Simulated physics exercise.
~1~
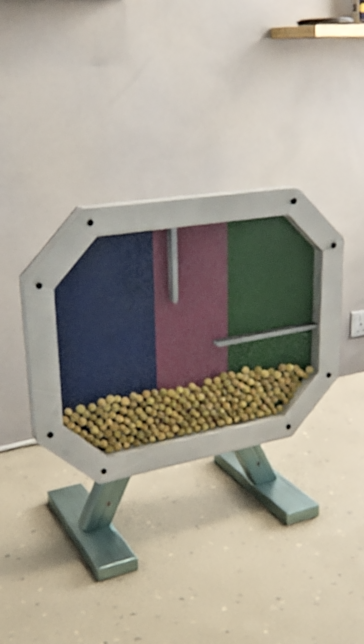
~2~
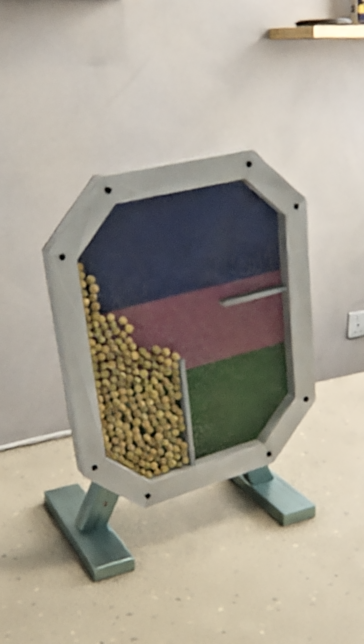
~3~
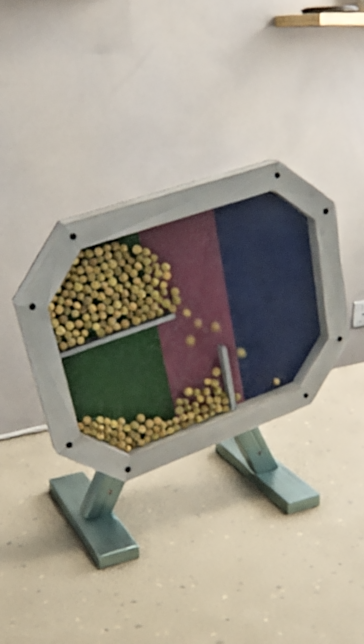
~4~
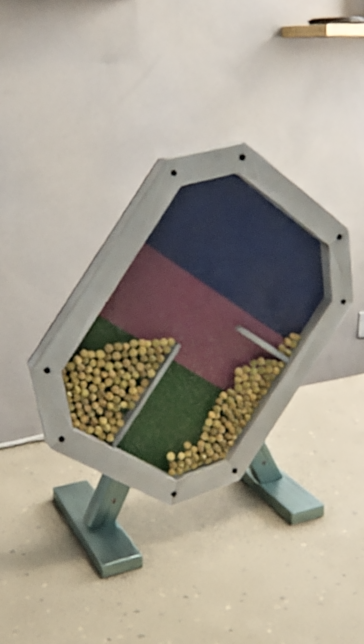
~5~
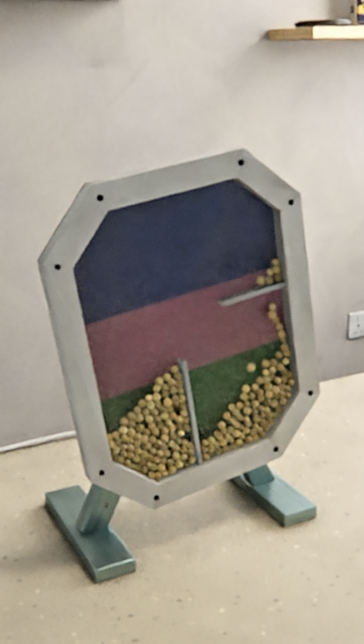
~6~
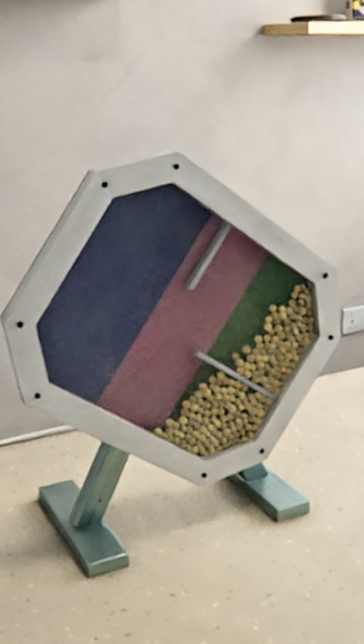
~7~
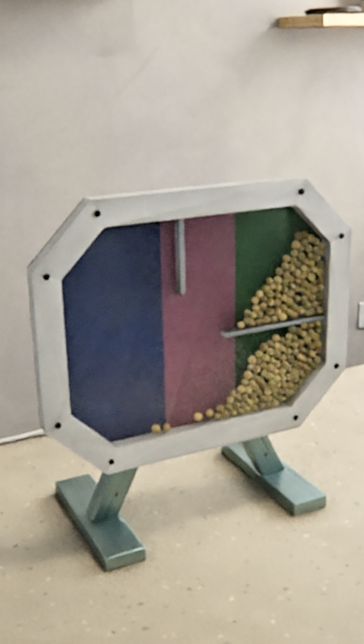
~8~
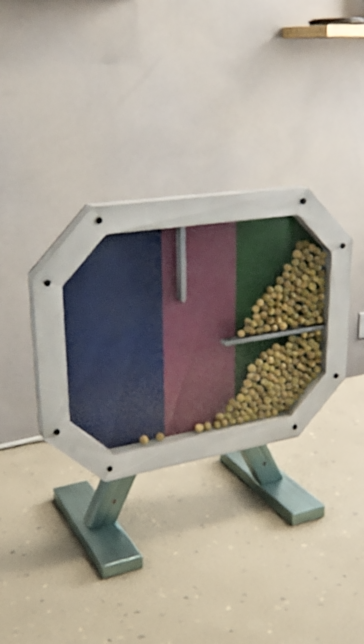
An eight-sided, clear-faced case of yellowish beans turned clockwise until almost upside down, then swung back level, the beans tumbling around two small ledges and finally resting in two heaps on the right, mostly over green, with a few trailing leftward.
